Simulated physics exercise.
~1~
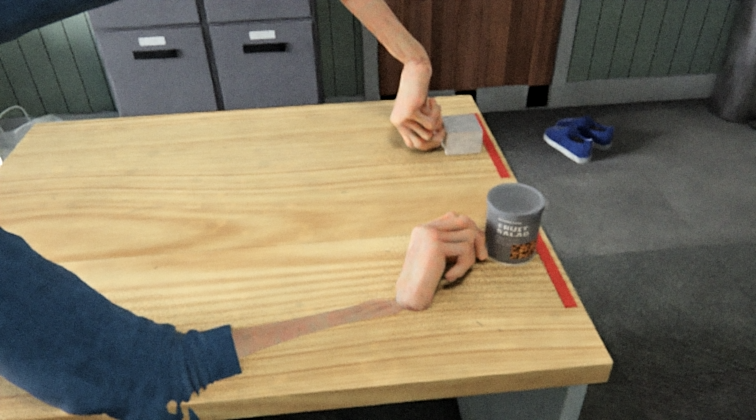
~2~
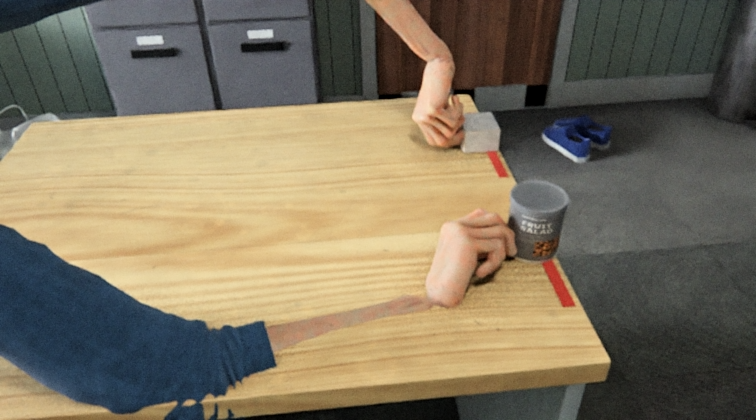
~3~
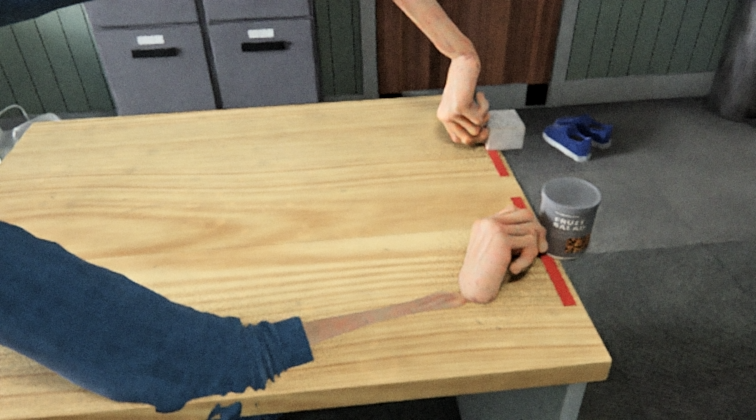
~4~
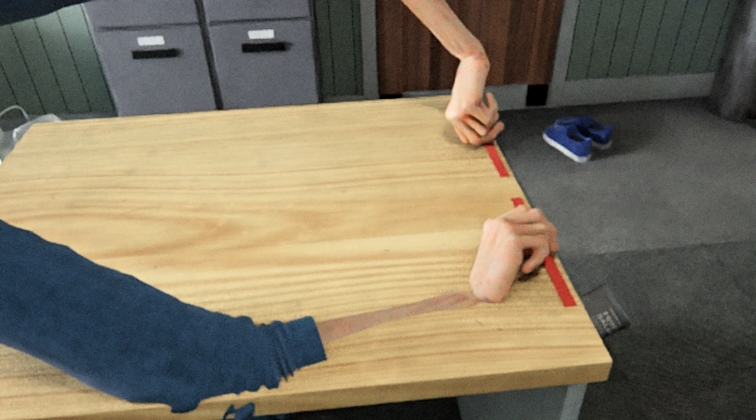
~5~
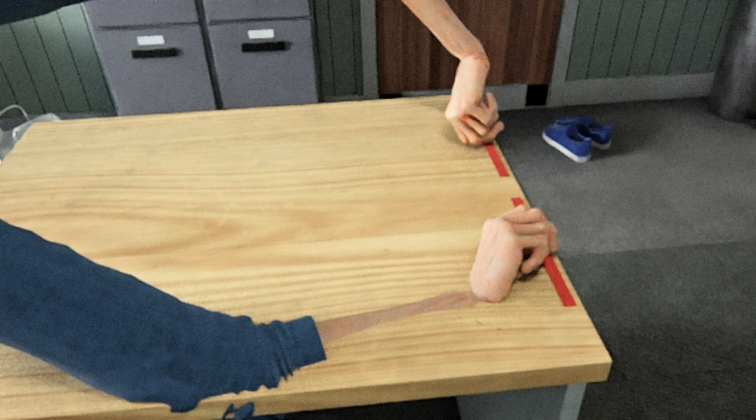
Two bare hands, one from a dark blue sleeve, push a grey fruit salad pot and a small whitish block toward the right edge of a pale wooden table, viewed from above at a slant. The pot is nearer and the block farther back, beside strips of red tape along the edge. Grey drawers, green panelling and blue shoes on a dark floor lie beyond. Both things slide right until they reach past the edge. The hands stop near the tape as the pot and block go over, and both drop out of sight, leaving the tabletop empty except for the hands and tape.
